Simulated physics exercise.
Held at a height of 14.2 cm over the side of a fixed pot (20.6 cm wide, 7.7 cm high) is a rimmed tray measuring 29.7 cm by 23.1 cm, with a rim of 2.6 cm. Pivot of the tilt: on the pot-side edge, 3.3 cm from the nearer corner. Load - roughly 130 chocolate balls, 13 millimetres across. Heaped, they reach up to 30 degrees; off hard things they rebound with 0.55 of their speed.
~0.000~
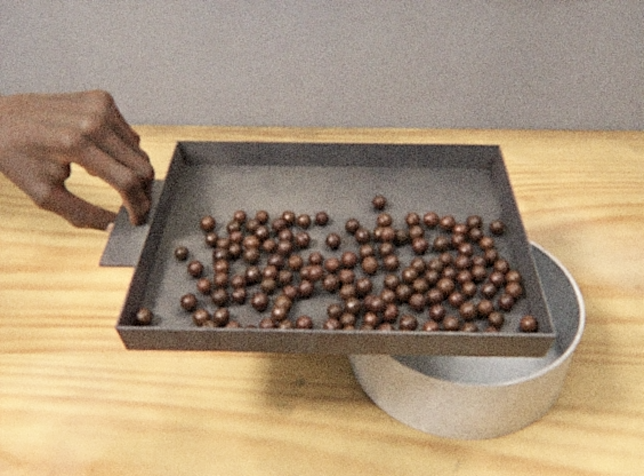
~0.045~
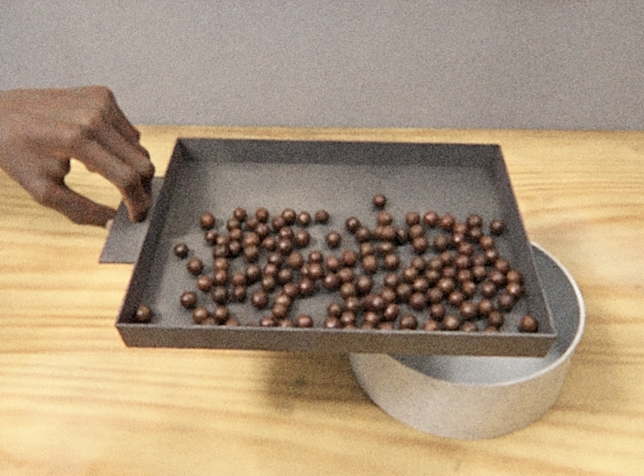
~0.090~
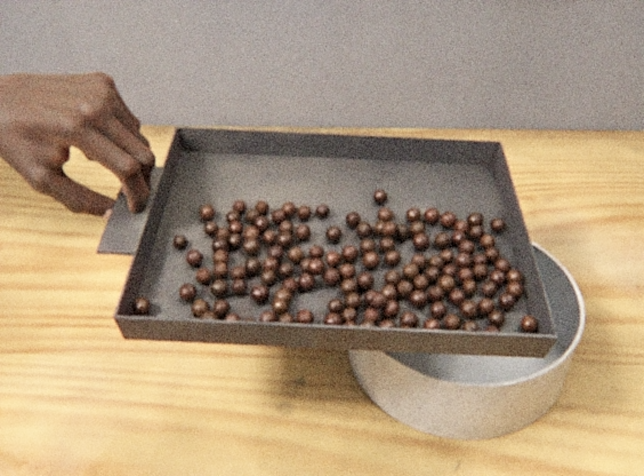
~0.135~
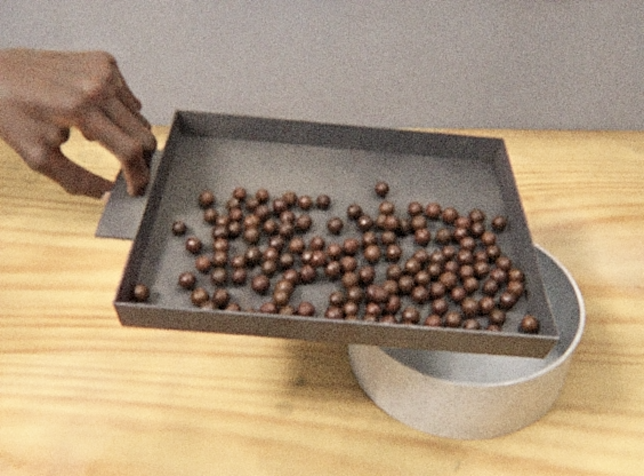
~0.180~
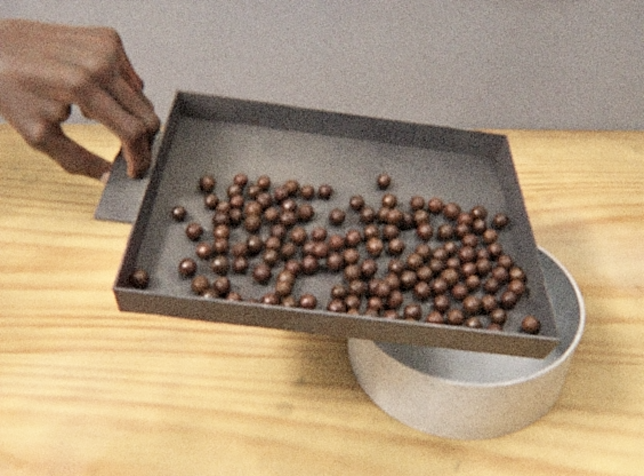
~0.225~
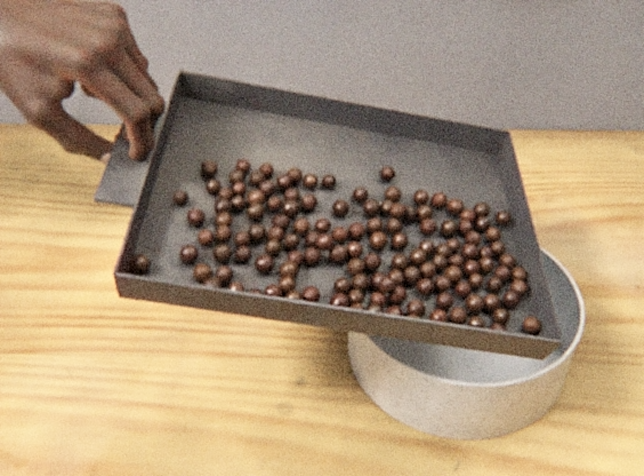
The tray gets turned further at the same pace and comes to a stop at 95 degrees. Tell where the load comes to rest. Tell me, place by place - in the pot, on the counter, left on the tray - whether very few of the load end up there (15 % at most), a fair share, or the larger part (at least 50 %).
Pot - very few, counter - the larger part, tray - very few.
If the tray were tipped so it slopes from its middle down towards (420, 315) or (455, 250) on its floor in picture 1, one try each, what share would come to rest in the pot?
Roughly 0 per cent on the first try and 30 per cent on the second.
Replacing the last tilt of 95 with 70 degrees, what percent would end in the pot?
Roughly 0 %.
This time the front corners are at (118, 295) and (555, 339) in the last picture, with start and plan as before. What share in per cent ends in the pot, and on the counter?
That works out as pot 0 and counter 100.
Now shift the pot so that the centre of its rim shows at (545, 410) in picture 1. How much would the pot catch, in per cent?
Close to 85 in a hundred.
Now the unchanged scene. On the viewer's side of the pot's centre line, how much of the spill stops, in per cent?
Roughly 90 per cent.
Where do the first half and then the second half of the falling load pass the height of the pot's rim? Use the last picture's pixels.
Early: About (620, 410); late: About (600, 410).
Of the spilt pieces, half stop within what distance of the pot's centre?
Distance: Some 22 cm.
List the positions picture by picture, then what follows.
In the first picture, tray tilt 0 degrees, front corners at (121, 325) and (551, 332); middle of the pieces at (347, 278); pot at (464, 292).
In the second picture, tray tilt 1 degrees, front corners at (120, 322) and (552, 332); middle of the pieces at (347, 276).
In the third picture, tray tilt 3 degrees, front corners at (119, 314) and (553, 333); middle of the pieces at (347, 272).
In the fourth picture, tray tilt 6 degrees, front corners at (118, 300) and (554, 335), lowest corner right front; middle of the pieces at (349, 265).
In the fifth picture, tray tilt 9 degrees, front corners at (118, 286) and (556, 336), lowest corner right front; middle of the pieces at (351, 257).
In the sixth picture, tray tilt 12 degrees, front corners at (120, 271) and (558, 338), lowest corner right front; middle of the pieces at (354, 250); pot at (464, 292). The tray's pace is about 75 degrees a second.
After 0.74 s, tilt 51 degrees; the tray holds 100 %, the pot 0 %.
Then, at 1.09 s, tilt 78 degrees; the tray holds 100 %, the pot 0 %.
After 1.53 s, tilt 95 degrees; the tray holds 30 %, the pot 0 %.
In the end, at 2.9 s, pot 0 %, counter 100 %, tray 0 %.
